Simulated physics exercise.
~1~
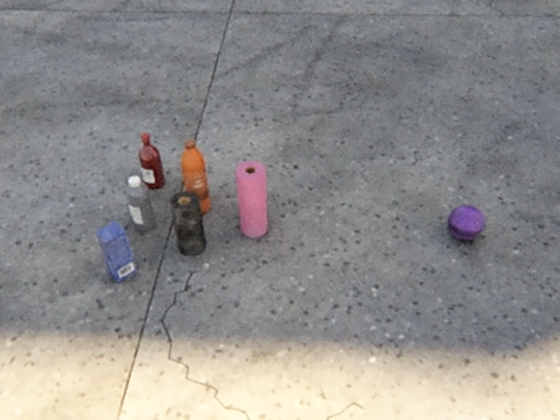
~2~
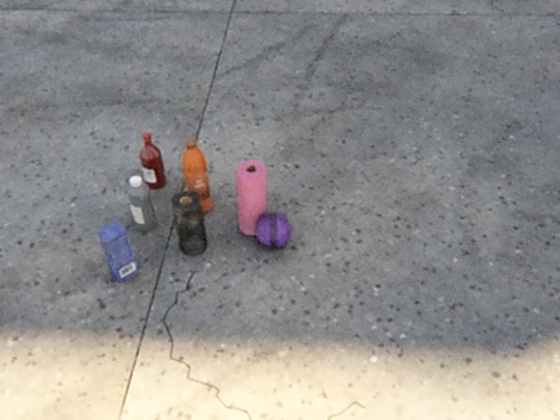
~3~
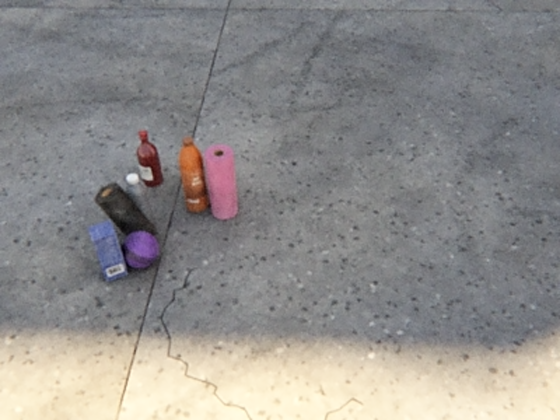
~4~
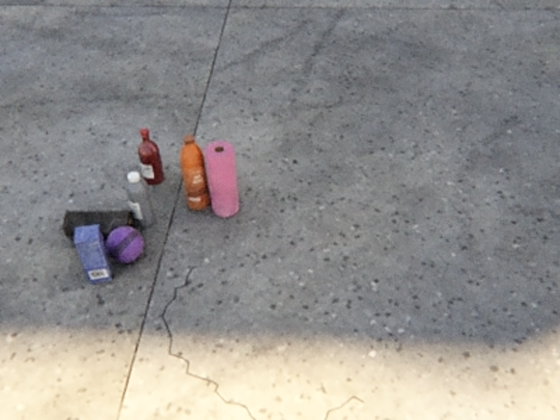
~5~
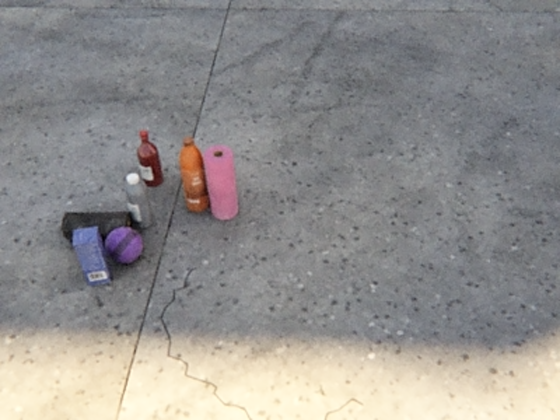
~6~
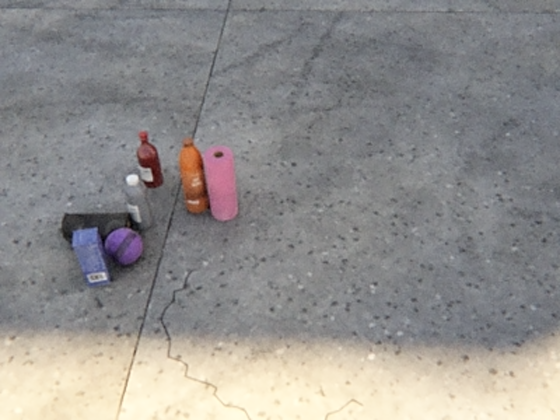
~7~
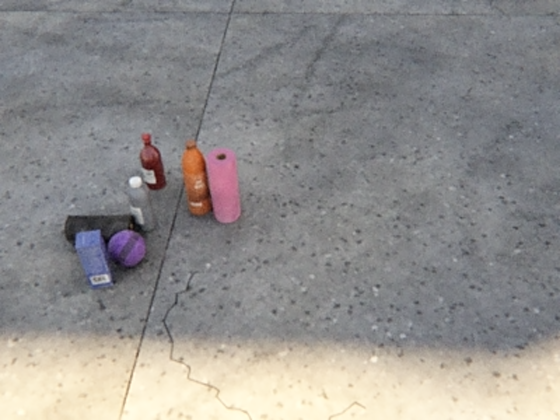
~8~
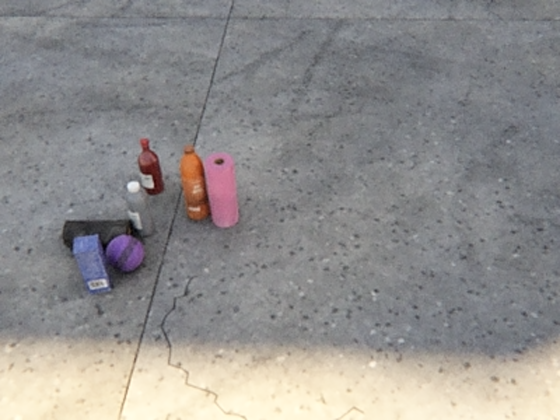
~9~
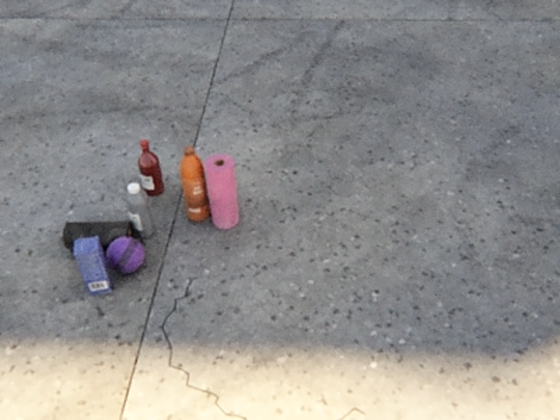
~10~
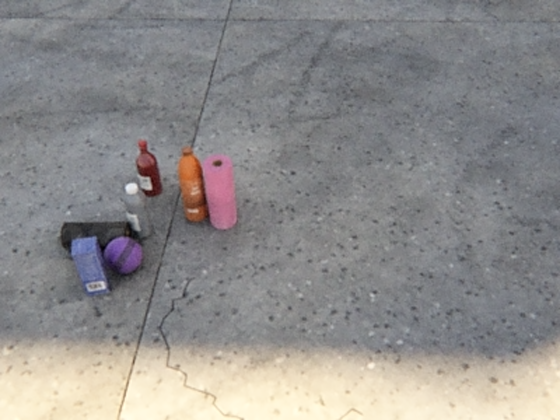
On speckled concrete, a purple ball rolling left shifts a pink roll, topples a black roll and nudges a blue carton, both bottles beyond still standing.
